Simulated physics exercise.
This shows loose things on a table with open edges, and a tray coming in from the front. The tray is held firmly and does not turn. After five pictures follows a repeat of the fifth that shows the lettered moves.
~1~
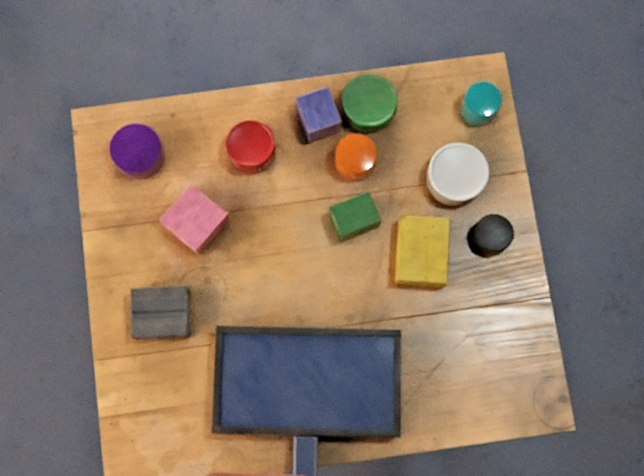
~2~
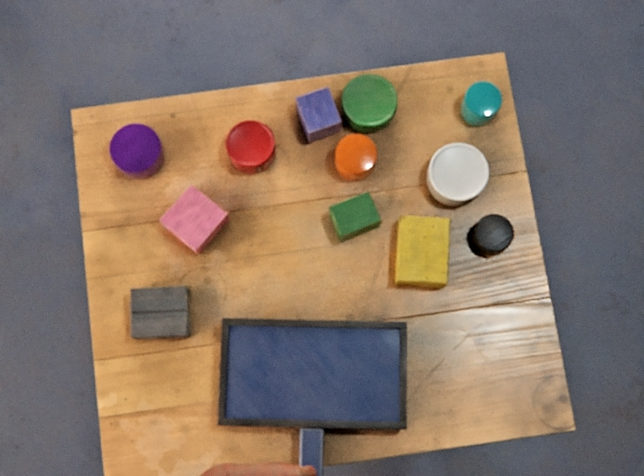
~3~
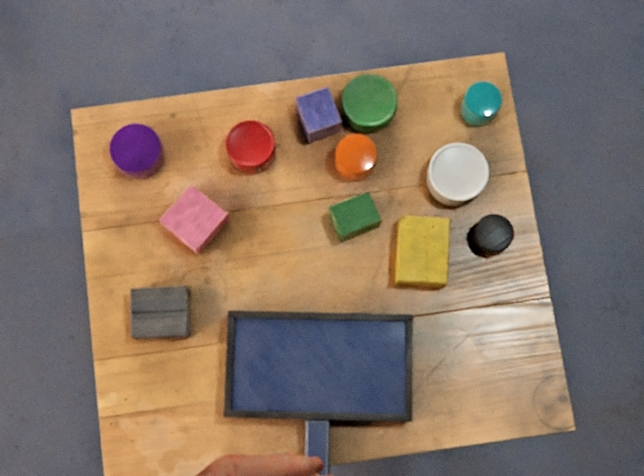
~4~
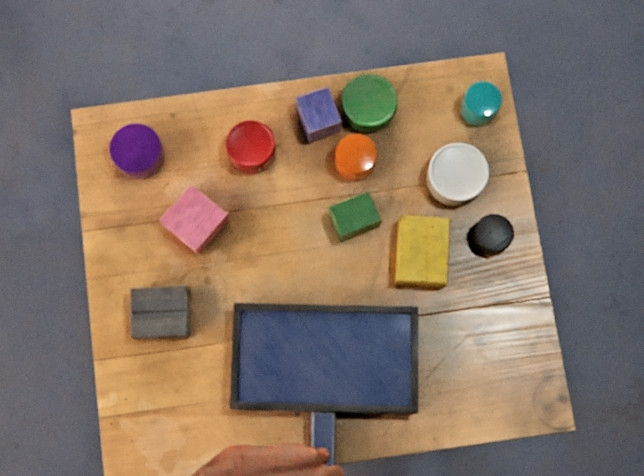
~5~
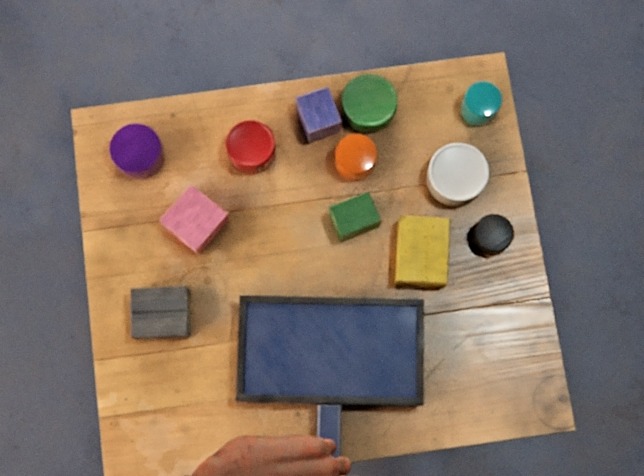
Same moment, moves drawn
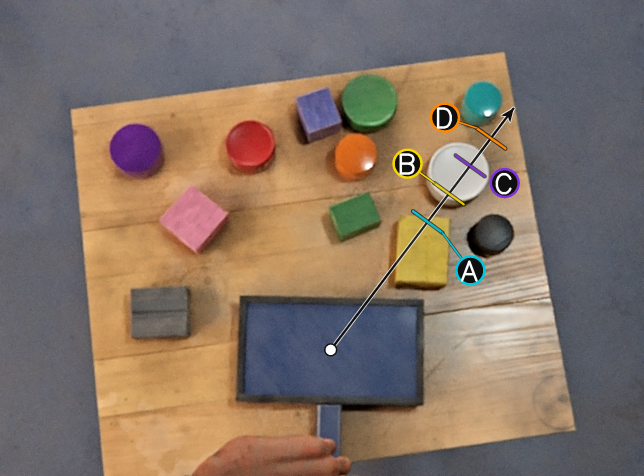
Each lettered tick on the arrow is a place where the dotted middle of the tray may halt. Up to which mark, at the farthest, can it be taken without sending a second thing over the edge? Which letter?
At A, and not beyond.
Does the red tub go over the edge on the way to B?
By then, no.
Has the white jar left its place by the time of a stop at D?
Yes.
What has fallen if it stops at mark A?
The turquoise pot.
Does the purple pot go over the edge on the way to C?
No.
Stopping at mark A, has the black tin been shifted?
Yes.
On the marked copy, A at (428, 222); B at (449, 194); C at (470, 166); D at (491, 138); the arrow from (331, 350) to (513, 108); the white dot at (331, 350).
With A. Early on, tray (367, 304); white jar (461, 161); yellow block (438, 222).
Further on, tray (401, 258); turquoise pot (485, 74); black tin (510, 229).
At the end, tray (426, 225); turquoise pot over the edge; black tin (534, 223); one fallen.
As for the rest, B drops two; C drops four; D drops five.
